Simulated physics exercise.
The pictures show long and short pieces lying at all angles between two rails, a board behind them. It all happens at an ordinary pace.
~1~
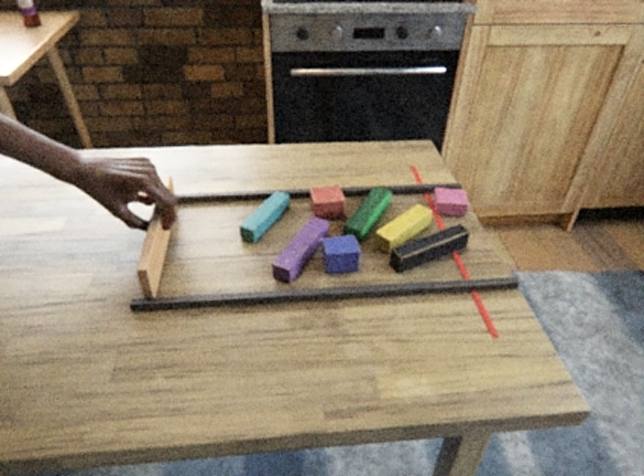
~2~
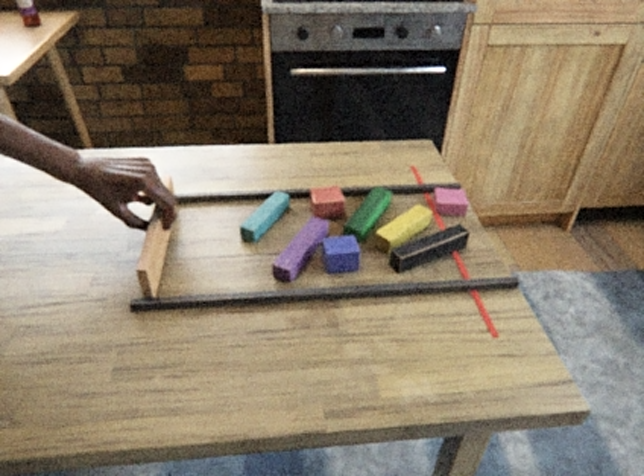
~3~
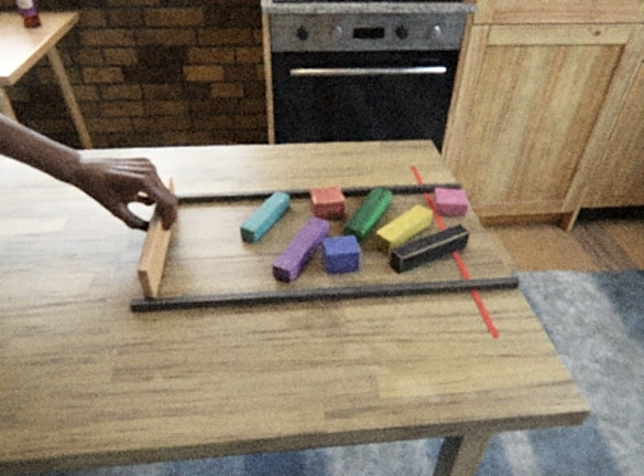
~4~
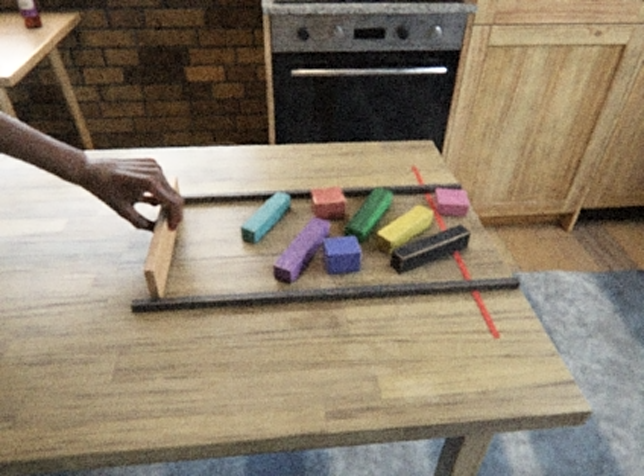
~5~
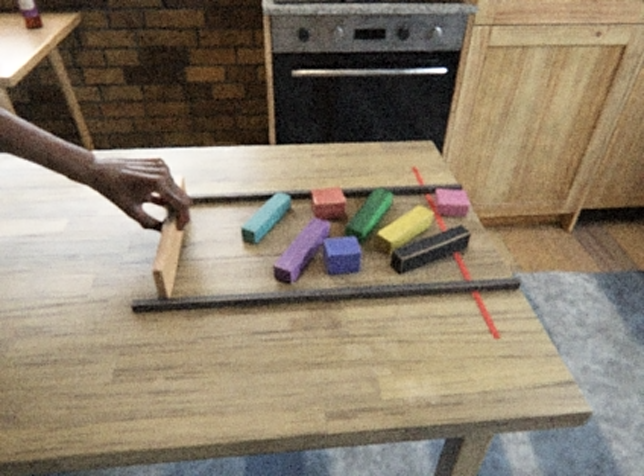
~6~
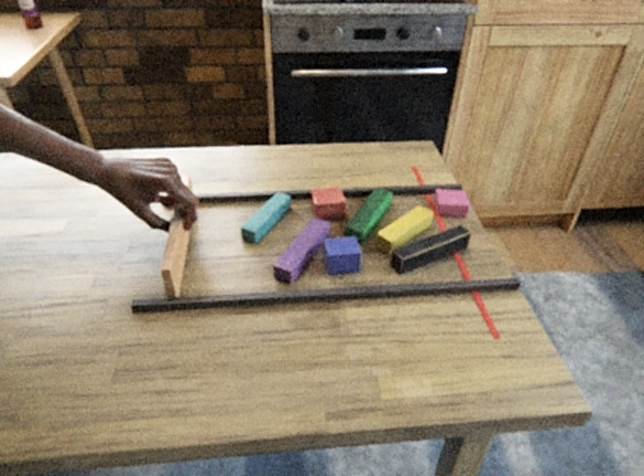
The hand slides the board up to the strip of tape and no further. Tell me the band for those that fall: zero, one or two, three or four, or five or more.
Here the number that fall off is three or four.
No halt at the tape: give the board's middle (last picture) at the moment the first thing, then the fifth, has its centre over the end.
Its middle is around (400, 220) and later (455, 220).
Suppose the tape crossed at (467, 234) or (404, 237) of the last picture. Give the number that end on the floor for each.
It would be 6 and 1.
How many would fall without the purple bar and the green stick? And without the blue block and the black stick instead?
The counts: 2 and 3.
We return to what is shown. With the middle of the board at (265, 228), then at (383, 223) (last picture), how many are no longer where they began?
At the one place 1, at the other 8.
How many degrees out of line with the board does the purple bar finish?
Some 15 degrees.
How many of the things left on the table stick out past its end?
That would be 2.
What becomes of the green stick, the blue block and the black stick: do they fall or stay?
The green stick goes over, the blue block does not fall, the black stick is lost.
A little later, none off yet; pink block at rest near (451, 203); black stick at rest near (431, 249); yellow bar at rest near (405, 229).
Next, none off yet; pink block at rest near (451, 203); black stick shifted a little near (465, 249); yellow bar shifted a little near (435, 233).
When it is over, the number that fall off is three or four; down, green stick, yellow bar, black stick and pink block.
